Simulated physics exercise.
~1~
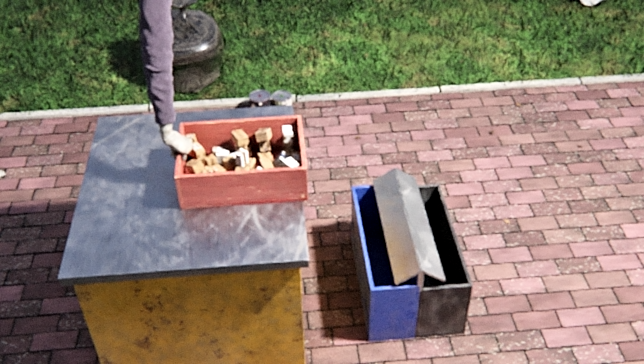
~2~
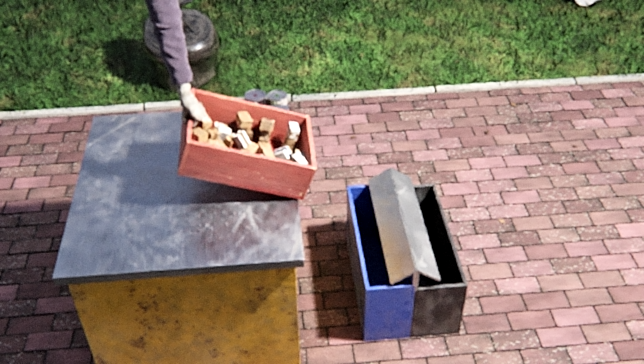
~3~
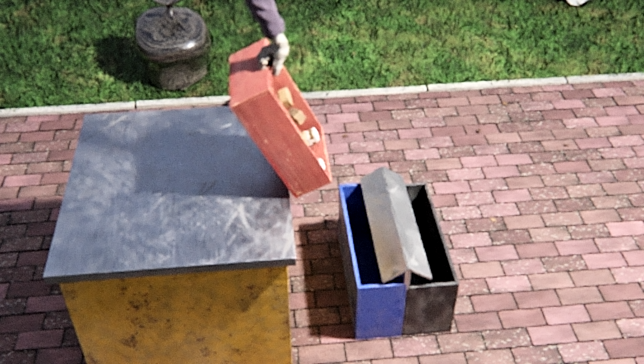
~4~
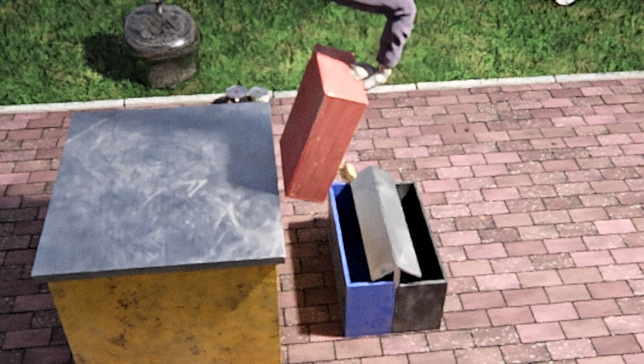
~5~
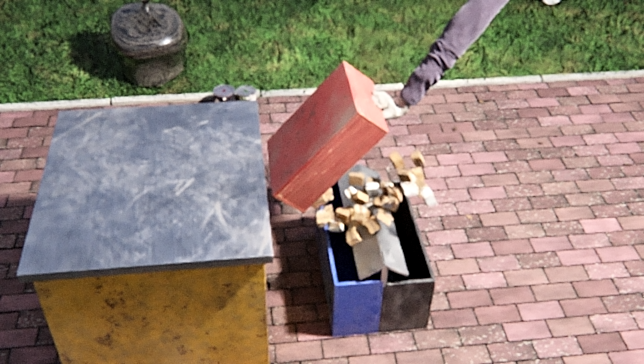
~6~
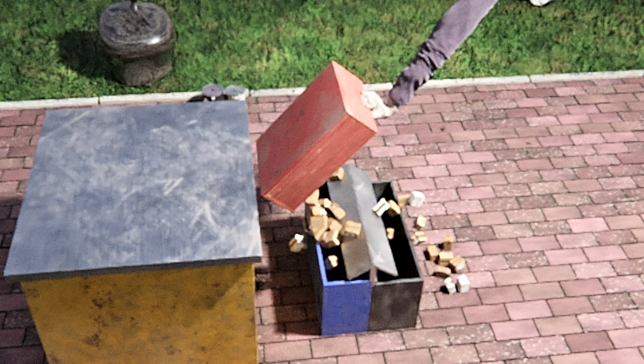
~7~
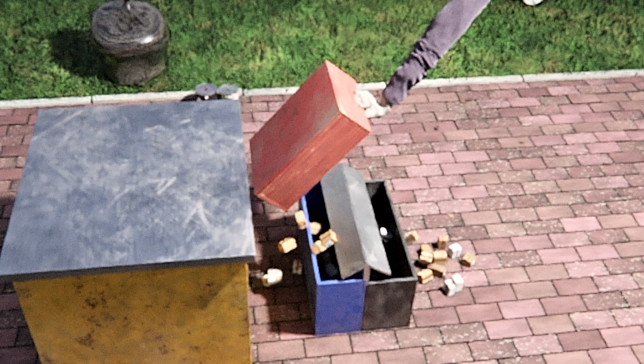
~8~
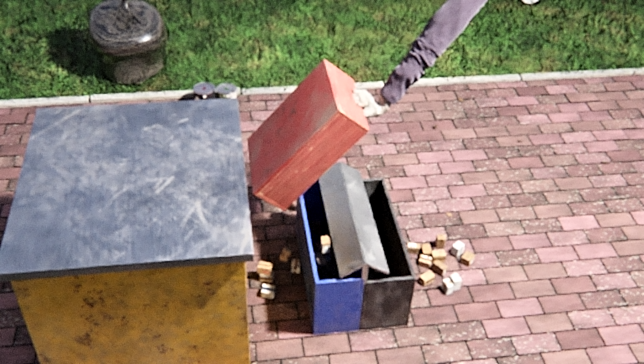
A red crate of small tan and white blocks is tipped off a grey-topped yellow bench by a gloved hand, spilling them over a grey peaked splitter into the blue and black boxes below, while several scatter onto the brick paving on both sides and the crate stays tilted.
